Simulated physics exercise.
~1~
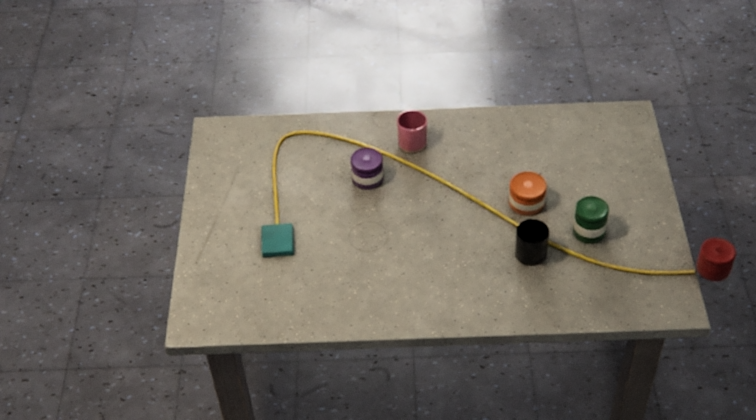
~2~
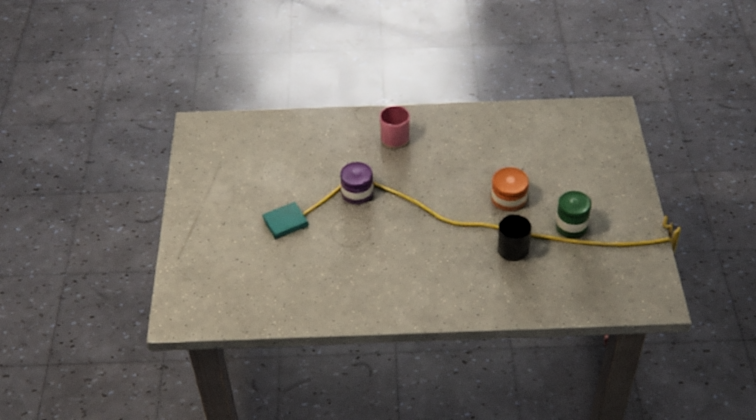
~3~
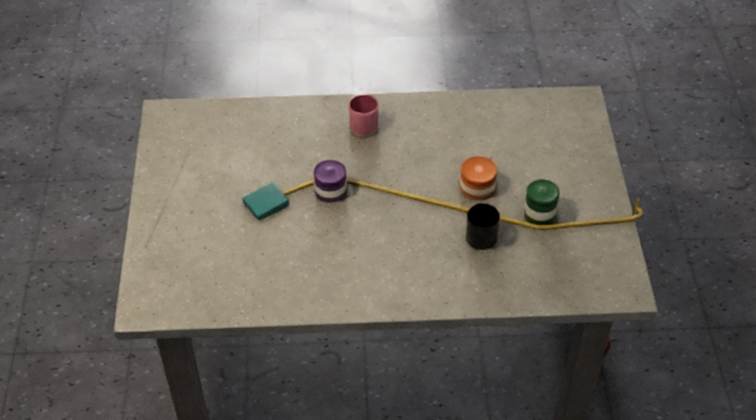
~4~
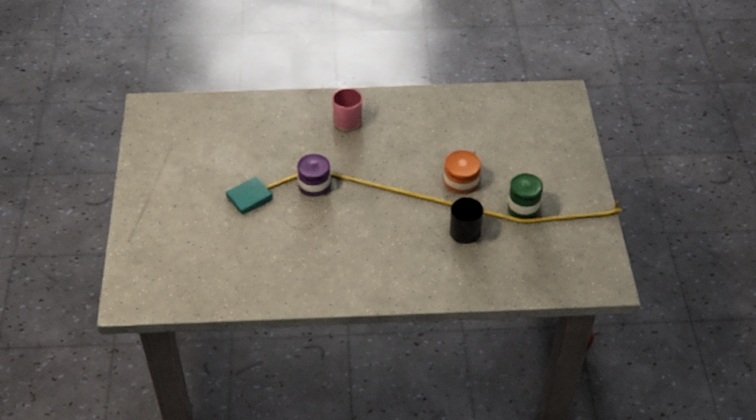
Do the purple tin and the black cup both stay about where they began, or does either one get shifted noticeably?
The purple tin is shifted a moderate way from where it began, while the black cup barely moves.
A red cylinder drops off the table, its cord tugging a teal block that stays on.
